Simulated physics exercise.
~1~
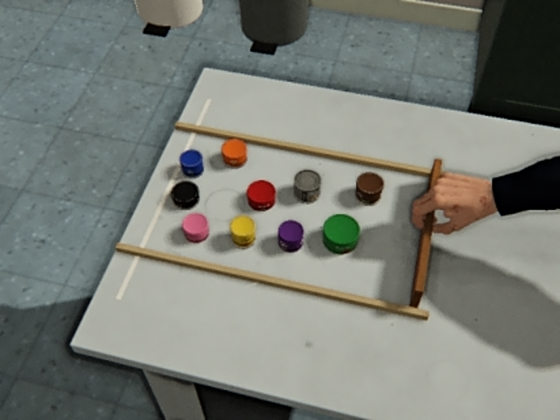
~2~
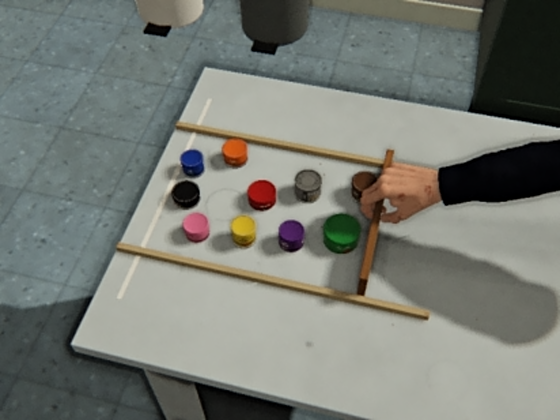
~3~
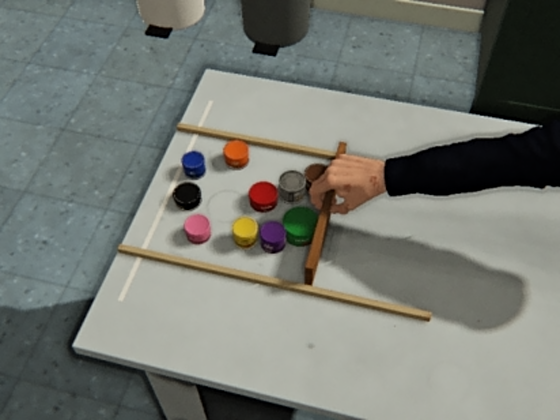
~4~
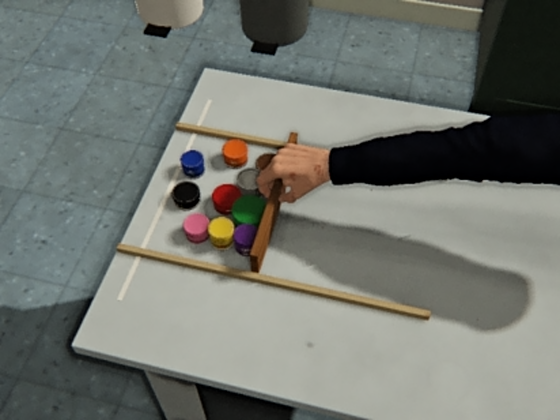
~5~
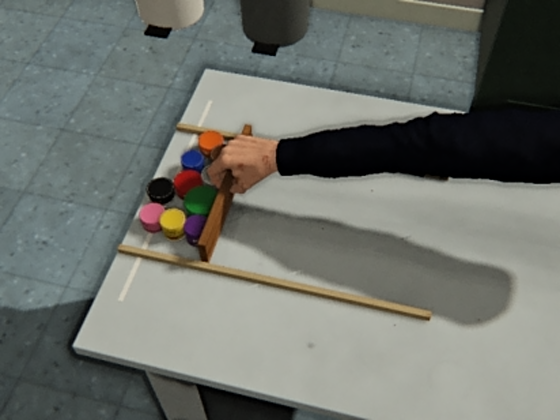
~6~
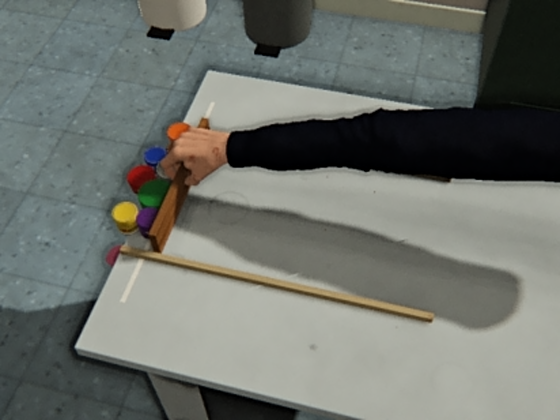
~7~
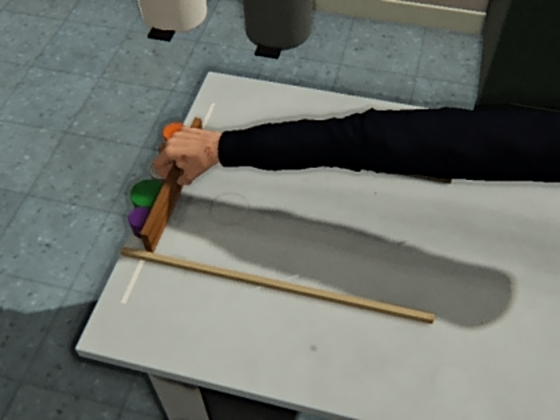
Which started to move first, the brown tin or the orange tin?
The brown tin started to move first, pushed along near the hand while the orange tin was still sitting in its place. The orange tin only shifted later, when the board had come much closer to the tape mark.
